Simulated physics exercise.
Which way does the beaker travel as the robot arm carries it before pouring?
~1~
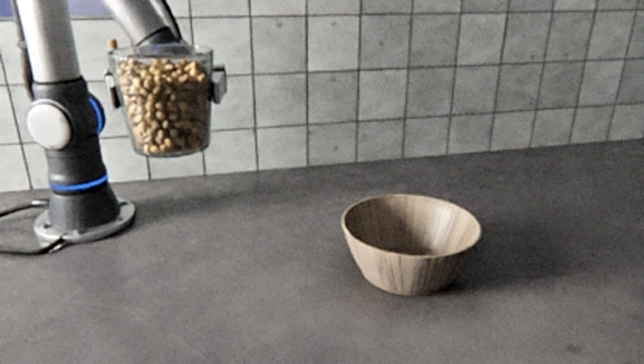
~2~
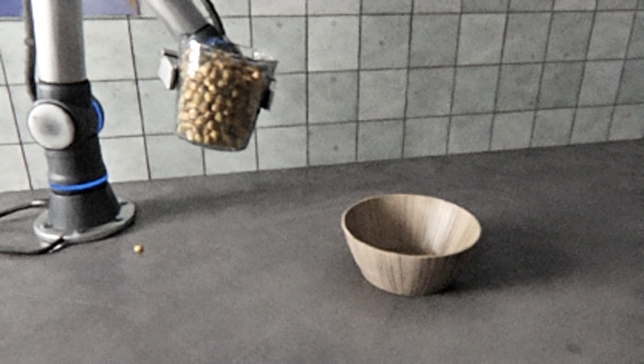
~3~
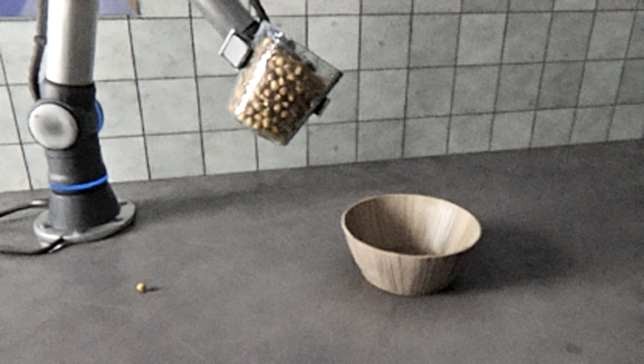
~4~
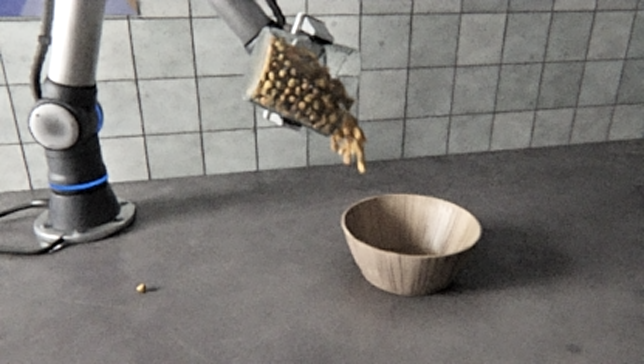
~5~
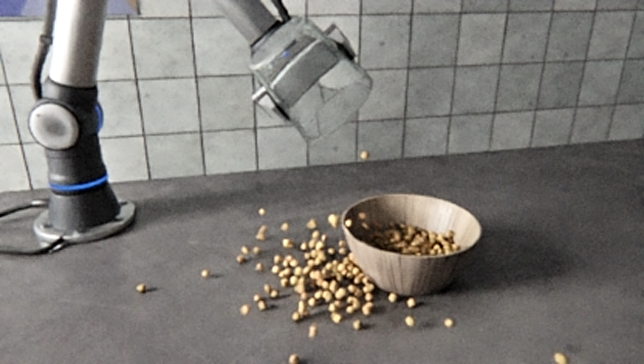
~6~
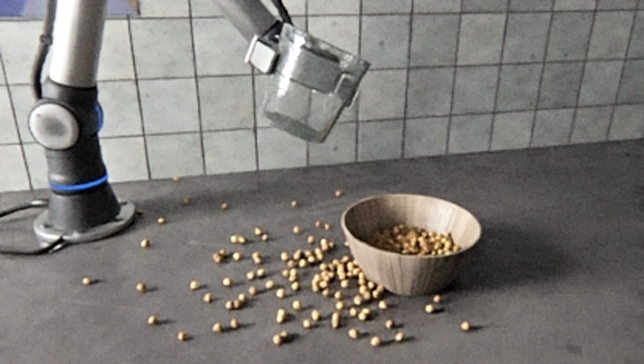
The beaker moves to the right, towards the wooden bowl.
